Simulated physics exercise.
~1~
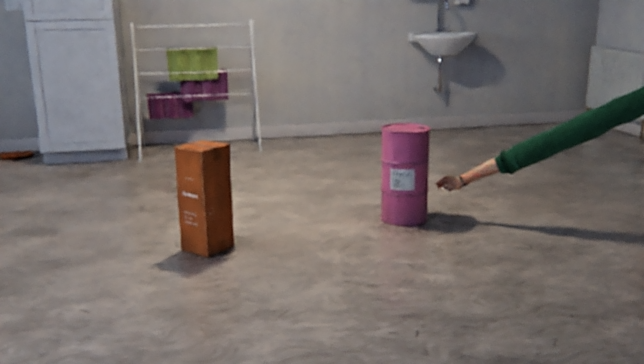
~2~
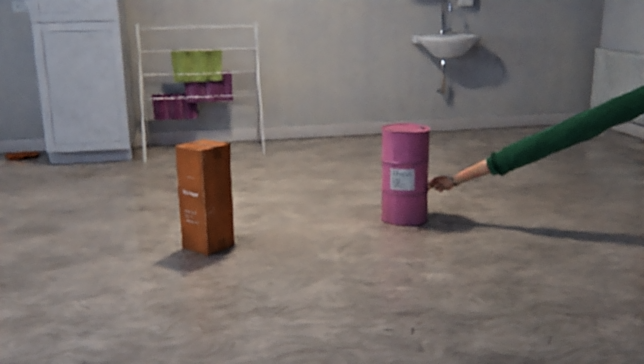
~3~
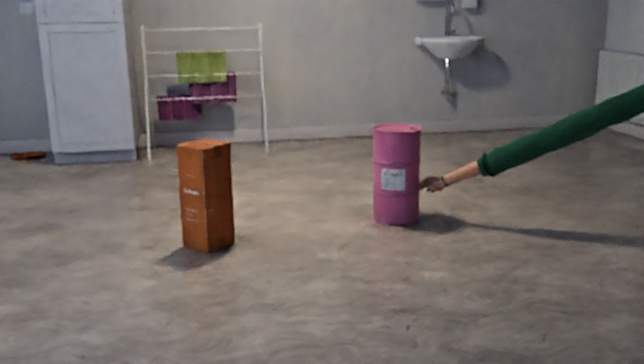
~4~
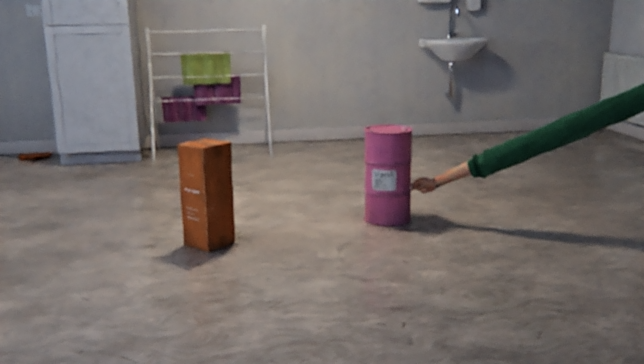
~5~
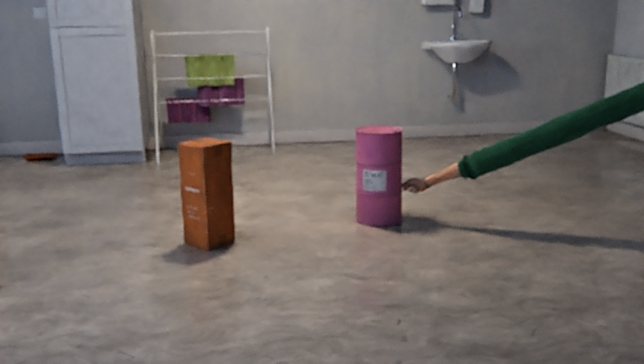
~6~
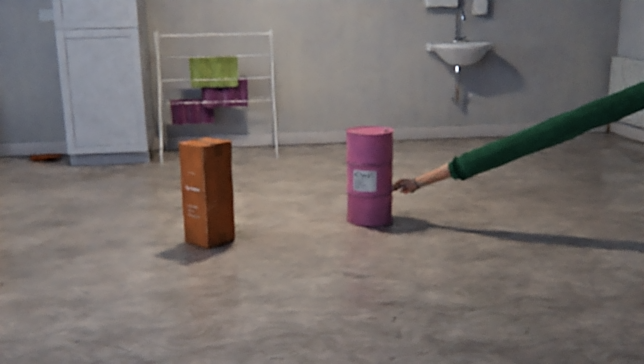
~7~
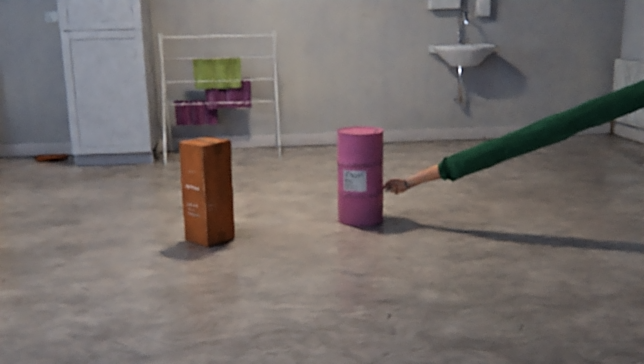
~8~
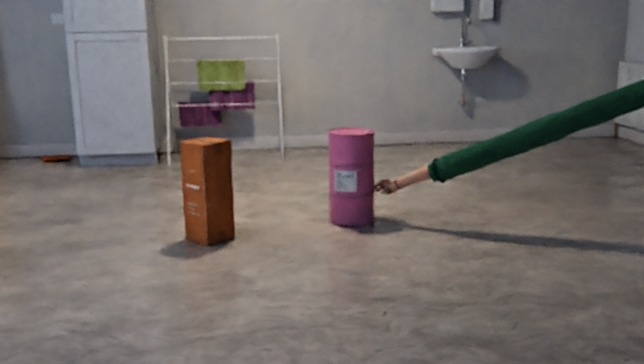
A pink drum slides left, upright, as a hand pushes it toward a still orange box.
